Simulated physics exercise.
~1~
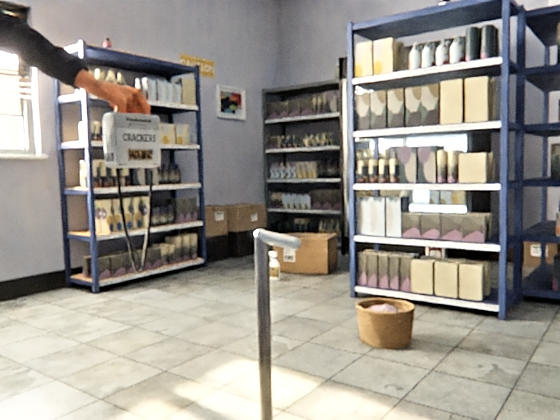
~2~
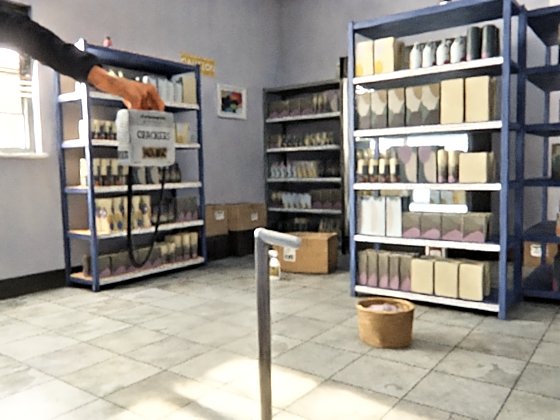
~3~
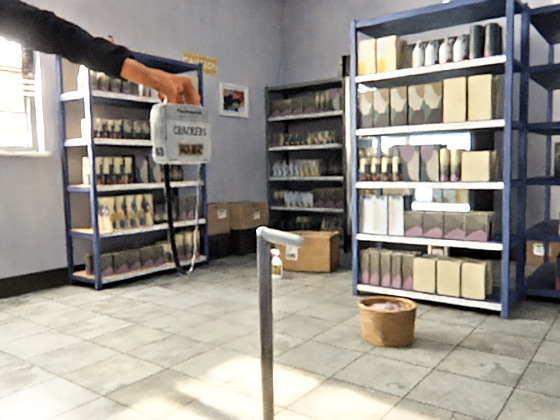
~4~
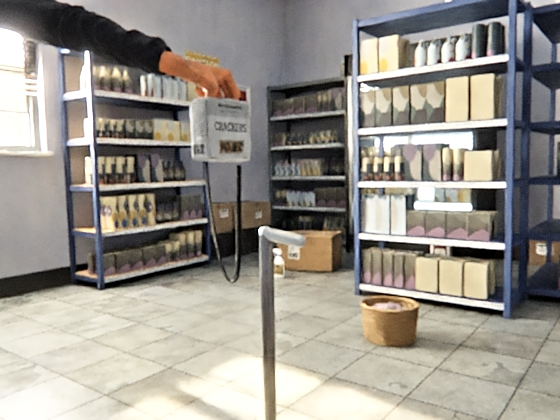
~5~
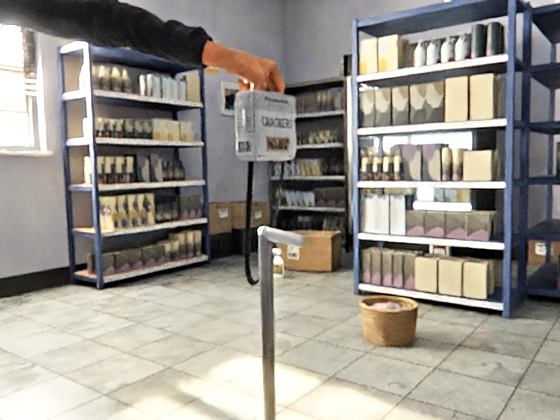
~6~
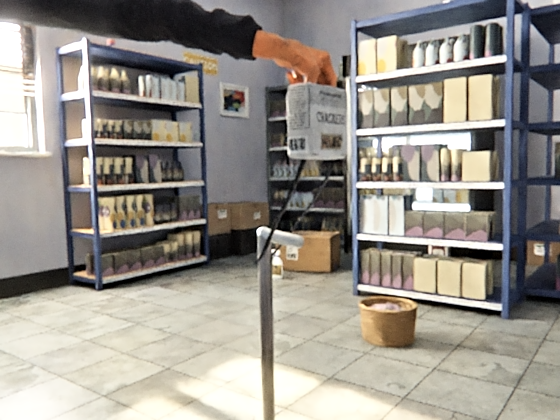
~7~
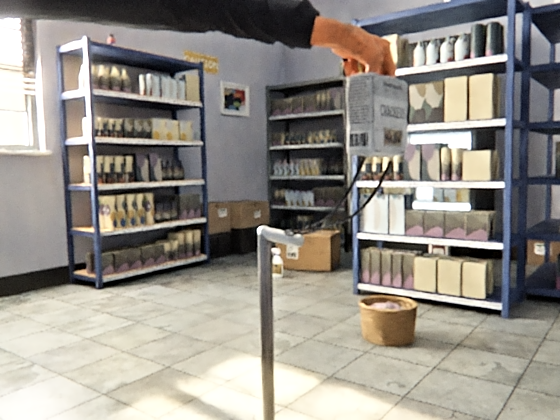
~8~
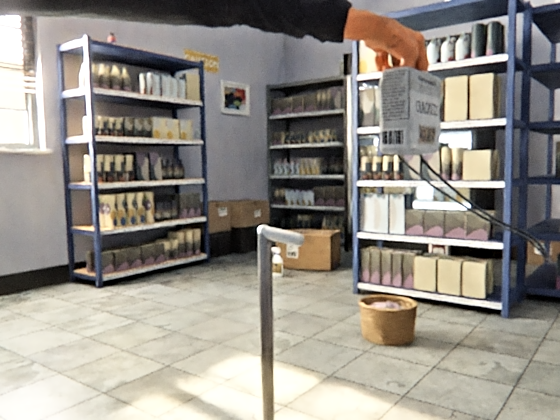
The clip shows a hand carrying a white pouch with a dark loop hanging beneath it from left to right through a room of stocked shelves. It passes above a slim upright stand and ends clear of it on the right, still held.
